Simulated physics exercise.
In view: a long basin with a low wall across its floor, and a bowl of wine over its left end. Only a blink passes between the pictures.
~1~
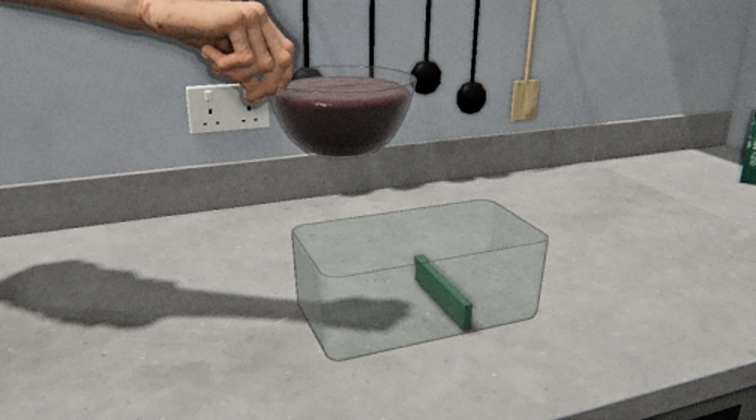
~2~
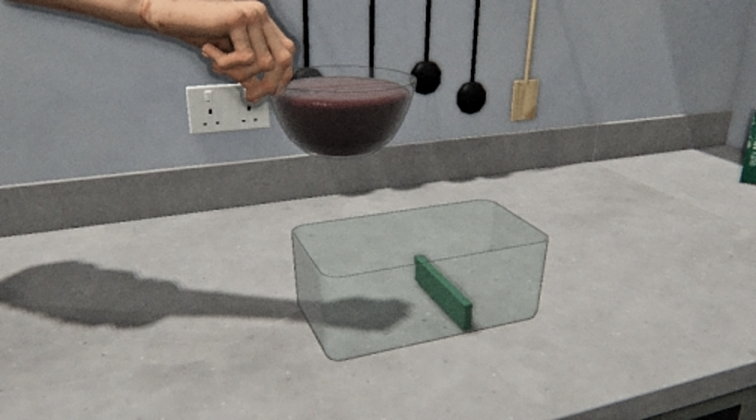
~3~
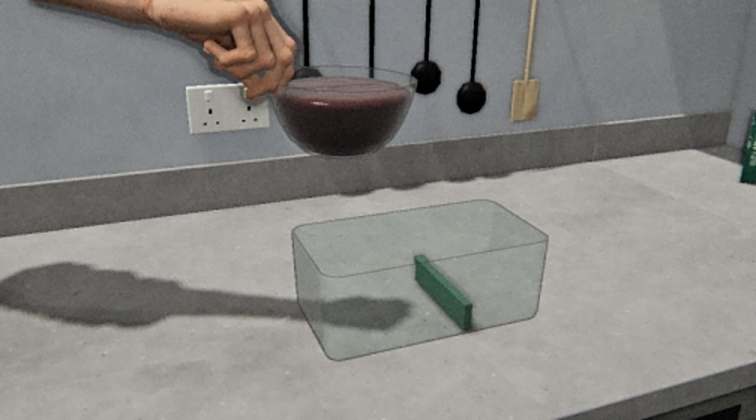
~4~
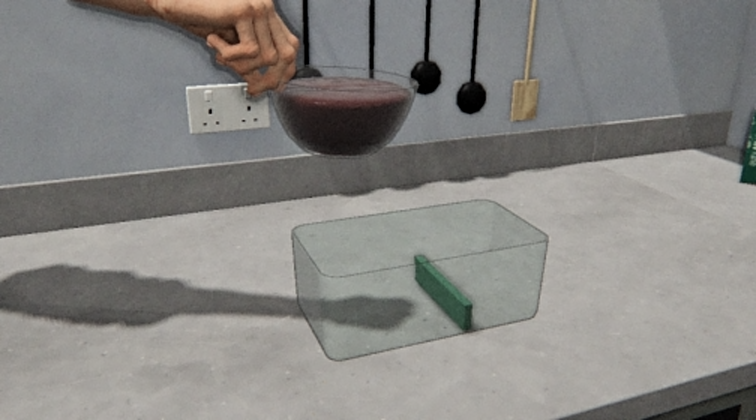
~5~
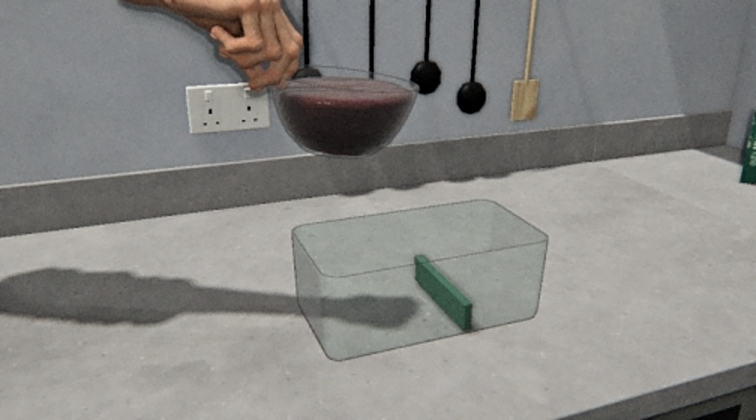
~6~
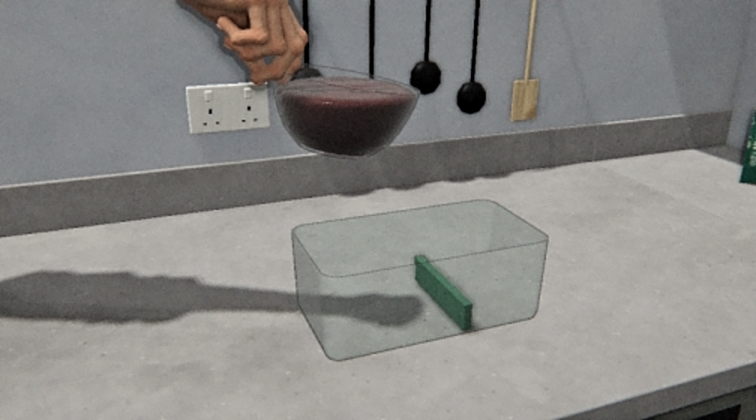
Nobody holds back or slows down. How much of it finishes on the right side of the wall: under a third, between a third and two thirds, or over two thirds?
Between a third and two thirds.
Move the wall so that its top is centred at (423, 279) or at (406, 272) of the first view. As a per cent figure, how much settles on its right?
In turn some 80 and 95 in a hundred.
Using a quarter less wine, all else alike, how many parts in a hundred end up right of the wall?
It comes to near 60 per cent.
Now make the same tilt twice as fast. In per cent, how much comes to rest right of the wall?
About 40 in a hundred.
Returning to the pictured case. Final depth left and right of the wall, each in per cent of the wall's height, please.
The left comes to 40 % and the right to 100 %.
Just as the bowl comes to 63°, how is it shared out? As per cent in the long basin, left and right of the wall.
The left part holds close to 0 per cent, the right part close to 15.
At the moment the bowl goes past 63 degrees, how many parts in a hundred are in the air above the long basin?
Close to 35 in a hundred.
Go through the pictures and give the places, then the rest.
In the first frame, it leans 0°; its right rim is at (409, 75); the wine meets the walls at (271, 94) and (403, 84); the long basin's rim runs from (305, 253) to (519, 219); the wall's top is at (442, 280).
In the second frame, it leans 0°; its right rim is at (409, 76); the wine meets the walls at (271, 93) and (403, 84).
In the third frame, it leans 2°; its right rim is at (409, 77); the wine meets the walls at (272, 92) and (403, 86).
In the fourth frame, it leans 4°; its right rim is at (410, 80); the wine meets the walls at (273, 91) and (404, 86).
In the fifth frame, it leans 7°; its right rim is at (411, 84); the wine meets the walls at (274, 91) and (406, 86).
In the sixth frame, it leans 11°; its right rim is at (412, 89); the wine meets the walls at (276, 92) and (408, 87).
A moment on, the bowl is tipped part way and 48 per cent is still to pour, 2 is left of the wall and 15 right of it.
Next, the bowl is tipped on its side and 3 per cent is still to pour, 21 is left of the wall and 67 right of it.
Then the bowl is tipped right over and 0 per cent is still to pour, 35 is left of the wall and 63 right of it.
Later the bowl is tipped right over and 0 per cent is still to pour, 38 is left of the wall and 61 right of it.
Finally, 39 per cent lies left of the wall, 60 right of it and 1 outside.
